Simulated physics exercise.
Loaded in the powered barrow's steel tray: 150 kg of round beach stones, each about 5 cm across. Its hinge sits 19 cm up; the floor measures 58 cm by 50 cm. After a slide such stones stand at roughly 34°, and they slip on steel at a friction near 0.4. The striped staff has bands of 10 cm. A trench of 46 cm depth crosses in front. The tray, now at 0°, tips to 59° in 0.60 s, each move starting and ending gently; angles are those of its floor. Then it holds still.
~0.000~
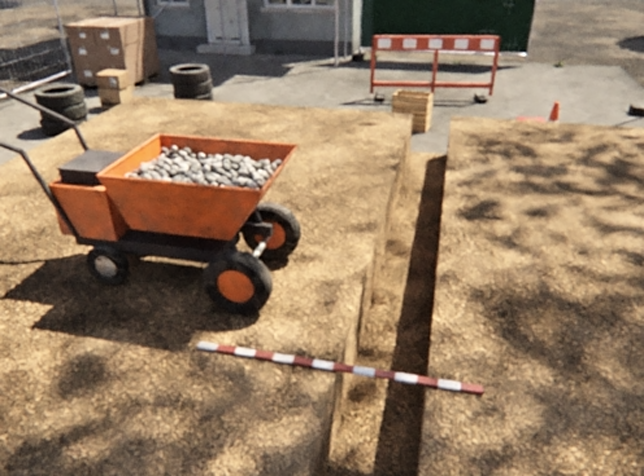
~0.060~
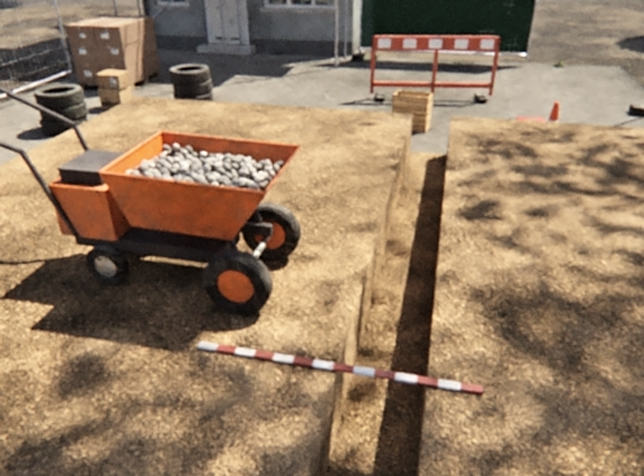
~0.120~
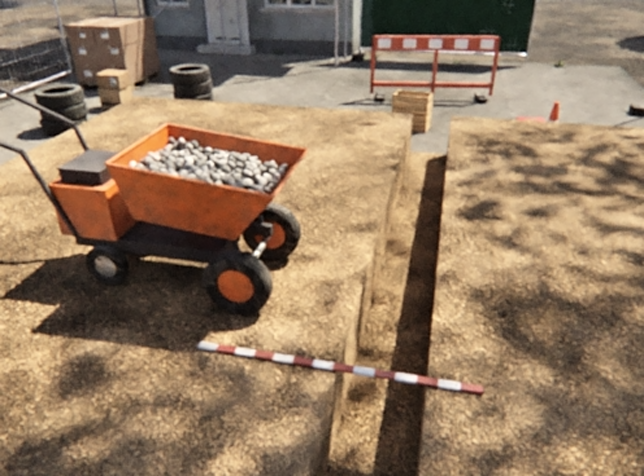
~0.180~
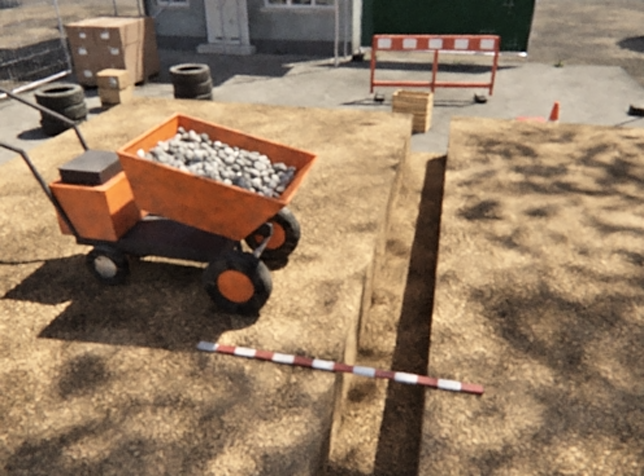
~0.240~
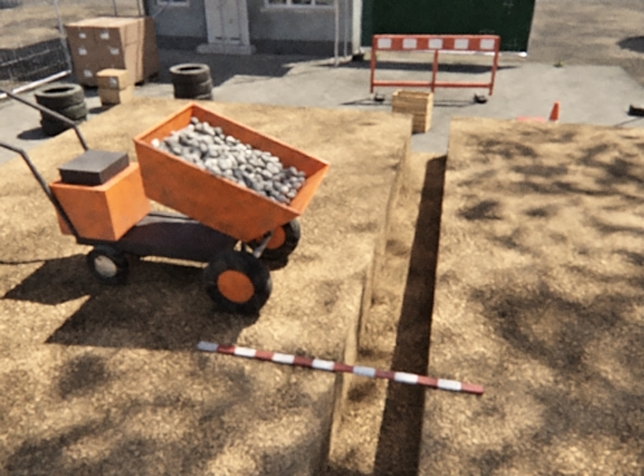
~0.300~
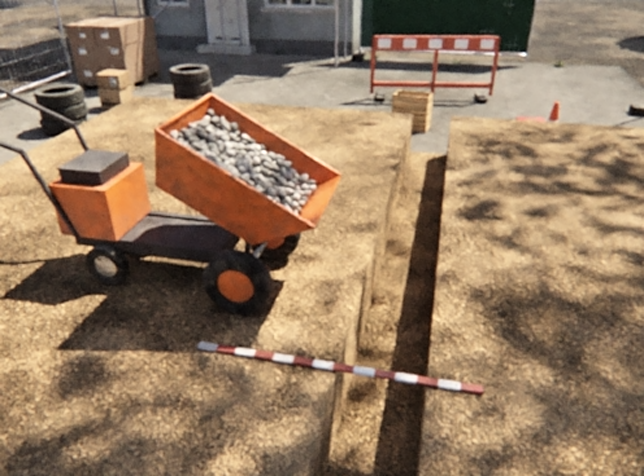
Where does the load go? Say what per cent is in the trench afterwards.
About 60 per cent.
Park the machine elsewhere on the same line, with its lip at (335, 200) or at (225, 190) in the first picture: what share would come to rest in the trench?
Near 15 per cent from the first place, 60 from the second.
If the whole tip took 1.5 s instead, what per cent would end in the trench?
Then about 65 per cent.
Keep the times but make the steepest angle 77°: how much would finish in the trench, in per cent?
In that case some 85 per cent.
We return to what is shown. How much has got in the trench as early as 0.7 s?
About 10 per cent by then.
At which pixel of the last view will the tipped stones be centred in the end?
Their middle is at about (401, 355).
After 0.4 s the floor is at 50°; 100 % in the tray; the foremost stones are at (323, 233).
After 0.7 s the floor is at 59°; 90 % in the tray, 1 % short of the trench, 9 % in the trench; the foremost stones are at (398, 271).
After 1.0 s the floor is at 59°; 46 % in the tray, 41 % in the trench, 13 % past the trench; the foremost stones are at (525, 316).
After 3.0 s the floor is at 59°; 27 % in the tray, 60 % in the trench, 13 % past the trench; the foremost stones are past the picture's edge.
